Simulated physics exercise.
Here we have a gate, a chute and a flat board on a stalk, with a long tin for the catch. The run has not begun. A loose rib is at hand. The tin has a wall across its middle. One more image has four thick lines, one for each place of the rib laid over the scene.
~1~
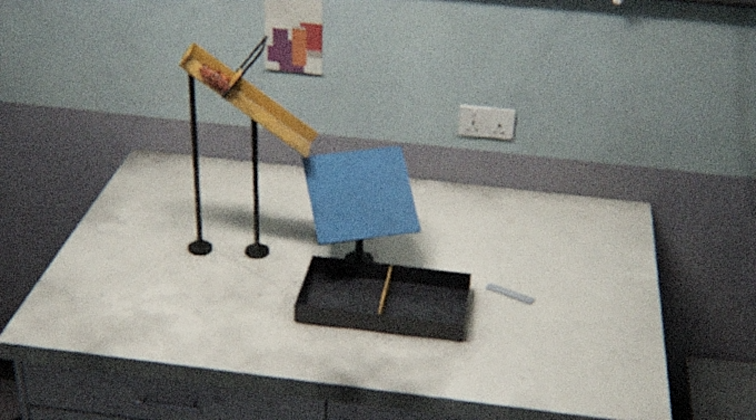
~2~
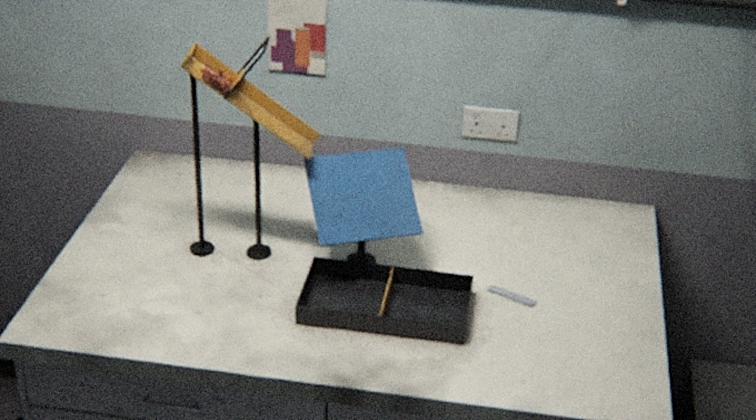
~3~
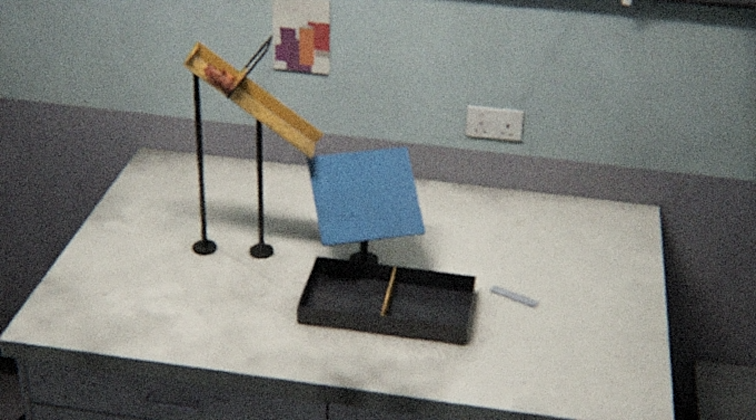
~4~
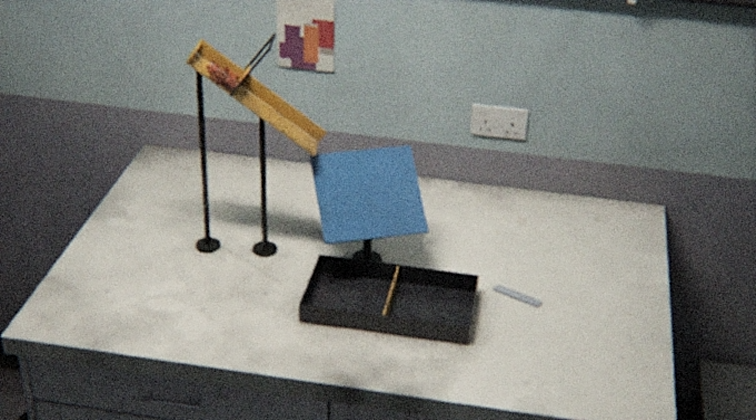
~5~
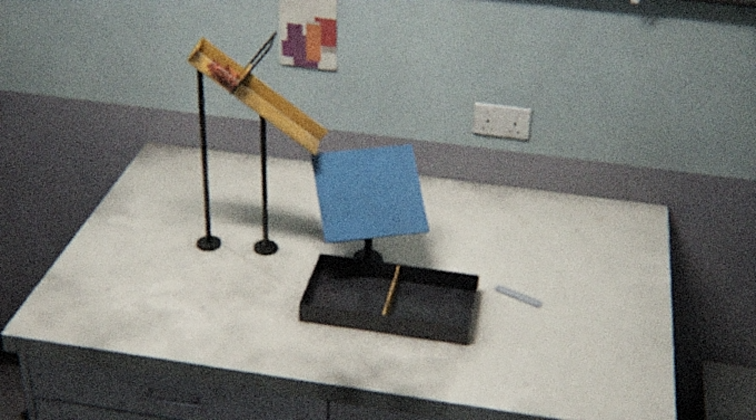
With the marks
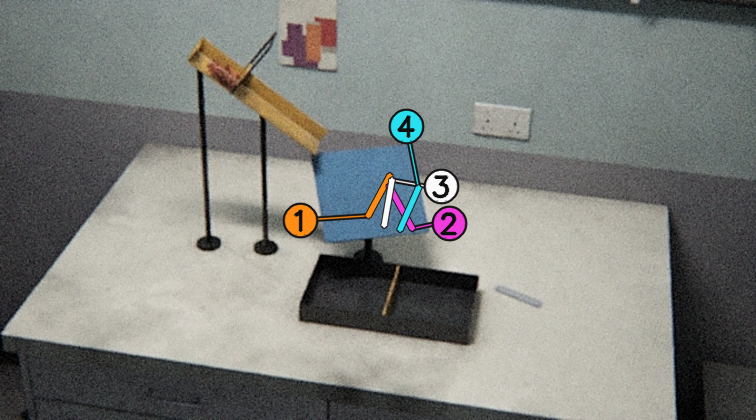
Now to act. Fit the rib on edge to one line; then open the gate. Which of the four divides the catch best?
The best line is 4.
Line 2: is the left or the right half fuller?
More lands on the right.
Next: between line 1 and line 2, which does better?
Line 2.
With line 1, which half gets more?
The left half.
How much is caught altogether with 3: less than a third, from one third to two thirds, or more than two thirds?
It is more than two thirds.
On the marked copy, line 1 from (389, 175) to (368, 215); line 2 from (389, 186) to (412, 228); line 3 from (392, 180) to (384, 225); line 4 from (418, 187) to (400, 229).
Choosing 1, of what is caught, nearly all in the left half, a stray few in the right.
Choosing 2, of what is caught, about a quarter in the left half, most in the right.
Choosing 3, of what is caught, nearly all in the left half, a small part in the right.
Choosing 4, of what is caught, about two thirds in the left half, about a third in the right.
